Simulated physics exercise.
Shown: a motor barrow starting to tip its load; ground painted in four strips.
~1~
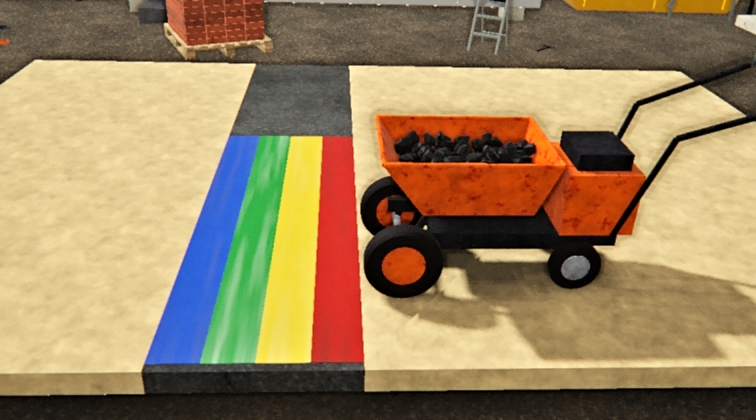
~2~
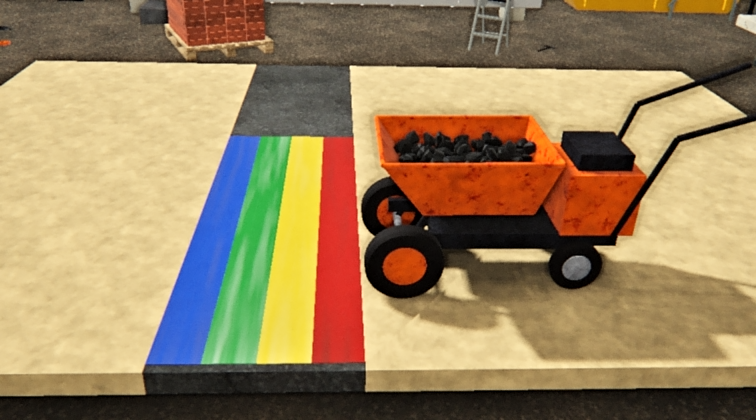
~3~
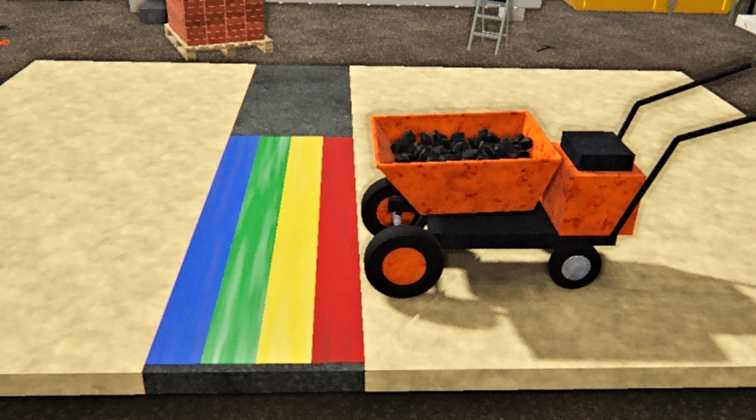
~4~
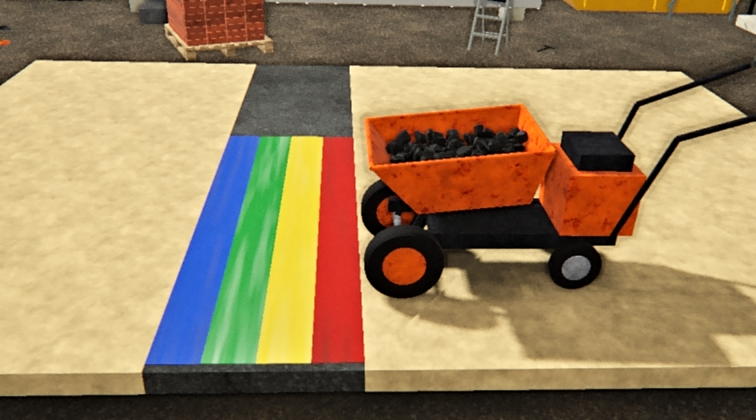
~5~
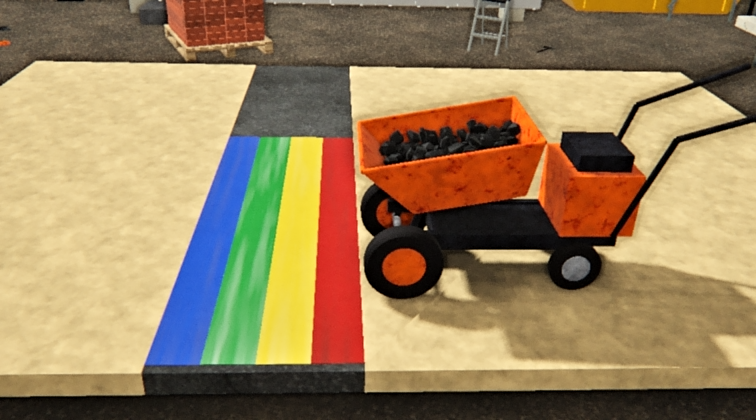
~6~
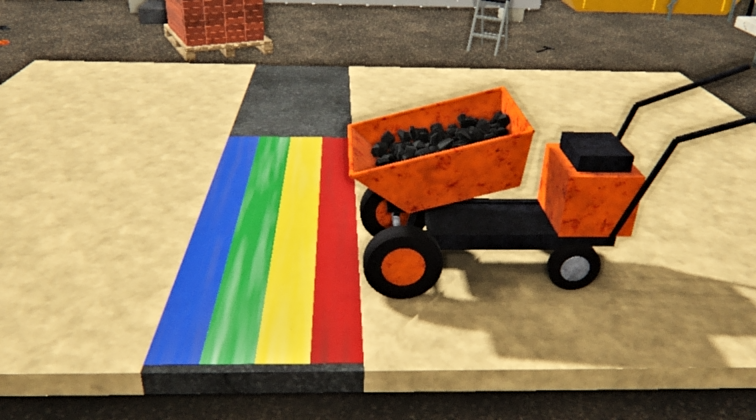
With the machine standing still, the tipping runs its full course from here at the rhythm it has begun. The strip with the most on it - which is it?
That is the green strip.
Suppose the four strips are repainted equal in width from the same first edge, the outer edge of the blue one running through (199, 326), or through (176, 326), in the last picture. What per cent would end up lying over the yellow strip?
Shares in order: Close to 10 %; close to 20 %.
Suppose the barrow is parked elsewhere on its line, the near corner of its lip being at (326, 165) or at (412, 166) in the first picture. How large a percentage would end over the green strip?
You'd get around 20 in a hundred, then 30 in a hundred.
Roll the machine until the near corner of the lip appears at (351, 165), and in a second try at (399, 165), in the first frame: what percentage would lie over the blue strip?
In order: About 30 % and 20 %.
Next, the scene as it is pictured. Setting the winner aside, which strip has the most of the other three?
The yellow one is second.
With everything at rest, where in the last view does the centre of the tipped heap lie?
(253, 261).
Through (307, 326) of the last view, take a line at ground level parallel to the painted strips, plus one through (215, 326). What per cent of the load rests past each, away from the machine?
I'd say about 90 and about 30 in a hundred.
Shortly afterwards, skip tipped steeply; the whole lot in the skip.
Next, skip tipped right over; the bulk in the skip; a little over the yellow strip; a little over the green strip; only a few falling.
Some moments later, skip tipped right over; near a quarter in the skip; near a quarter over the yellow strip; near a third over the green strip; a little over the blue strip; a little off the paint.
In the end, skip tipped right over; a little in the skip; only a few over the red strip; near a quarter over the yellow strip; near a third over the green strip; a little over the blue strip; a little off the paint.
